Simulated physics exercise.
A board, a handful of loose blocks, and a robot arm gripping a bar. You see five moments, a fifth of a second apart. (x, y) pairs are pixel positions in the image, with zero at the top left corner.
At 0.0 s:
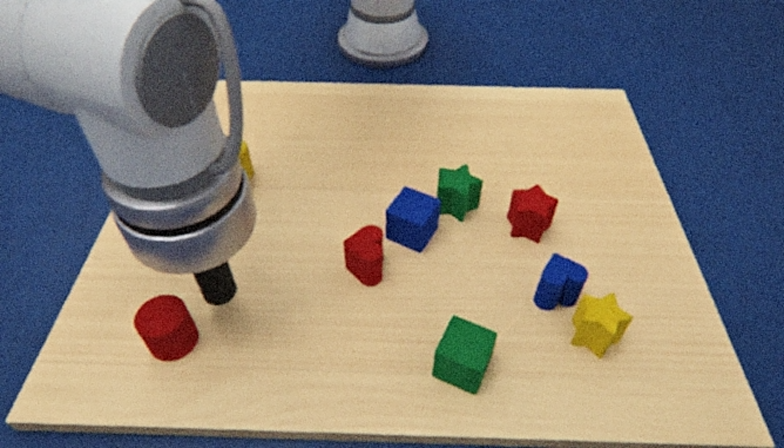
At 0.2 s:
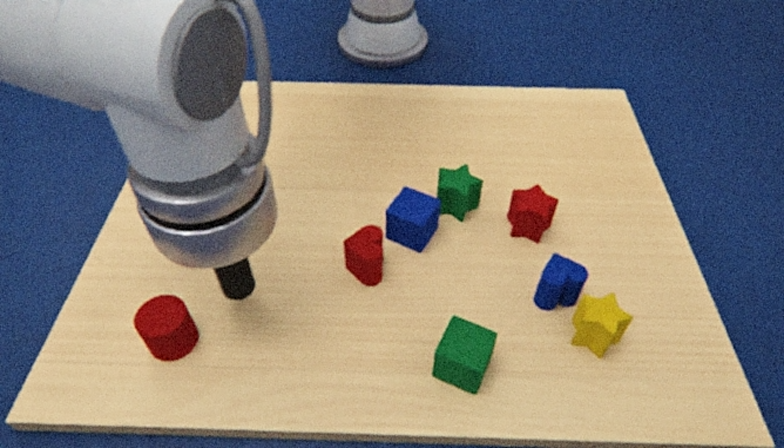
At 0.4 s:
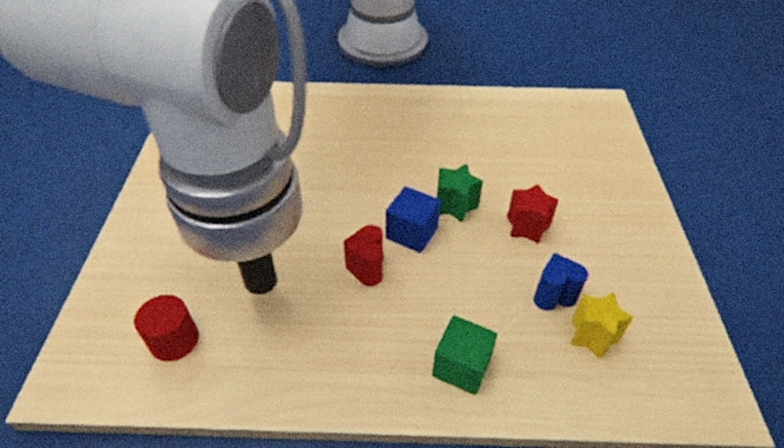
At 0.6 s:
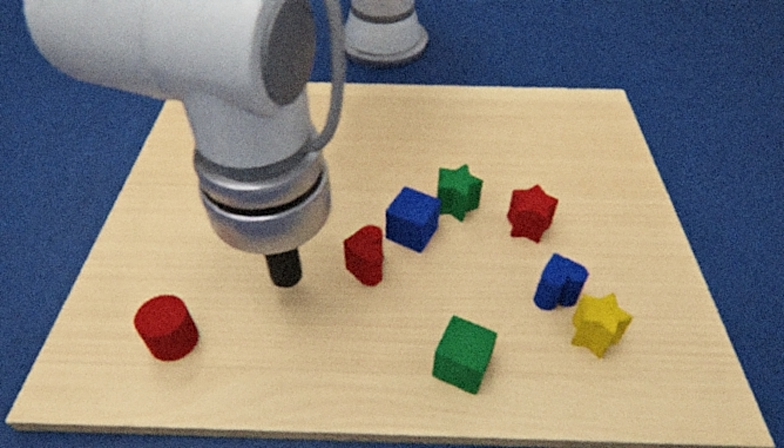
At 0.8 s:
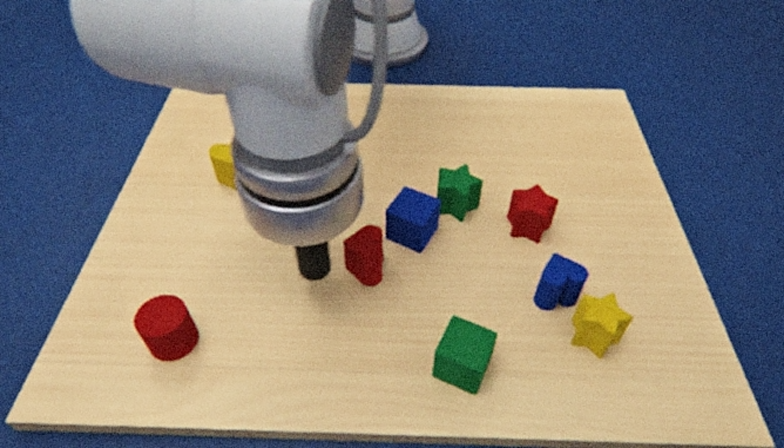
A pale grey robot arm holding a short dark bar reaches in from the upper left over a light wooden board on a blue surface, seen from above at an angle by a still camera. A red cylinder sits at left, with red, blue, green and yellow blocks across the middle and right. The arm glides steadily rightward, bringing the bar beside the red heart-shaped block, while the blocks stay still.
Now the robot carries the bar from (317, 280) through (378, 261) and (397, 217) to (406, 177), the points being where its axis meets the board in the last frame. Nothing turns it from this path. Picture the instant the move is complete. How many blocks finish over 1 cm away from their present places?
I'd say three or more blocks get moved.
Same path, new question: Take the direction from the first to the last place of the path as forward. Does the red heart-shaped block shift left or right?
Right side.
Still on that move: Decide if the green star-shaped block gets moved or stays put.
At the end of the path, it will have moved.
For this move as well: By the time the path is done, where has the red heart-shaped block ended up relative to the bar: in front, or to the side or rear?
It escapes to one side.
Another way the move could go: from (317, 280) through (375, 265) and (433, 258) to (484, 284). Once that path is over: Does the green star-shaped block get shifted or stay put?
That block stays.
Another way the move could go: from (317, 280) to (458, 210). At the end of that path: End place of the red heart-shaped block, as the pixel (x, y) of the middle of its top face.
The middle of its upper face will lie at (412, 235).
What follows on the original path. One third of the way, bar at (378, 249); red heart-shaped block at (411, 231), turned 35° clockwise; blue square block at (420, 201), turned 20° anticlockwise.
Two thirds of the way, bar at (398, 204); red heart-shaped block at (421, 229), turned 55° clockwise; blue square block at (436, 186), turned 35° clockwise; green star-shaped block at (471, 170), turned 30° clockwise.
At the end, bar at (406, 165); red heart-shaped block at (421, 229), turned 55° clockwise; blue square block at (438, 178), turned 65° clockwise; green star-shaped block at (483, 169), turned 35° clockwise.
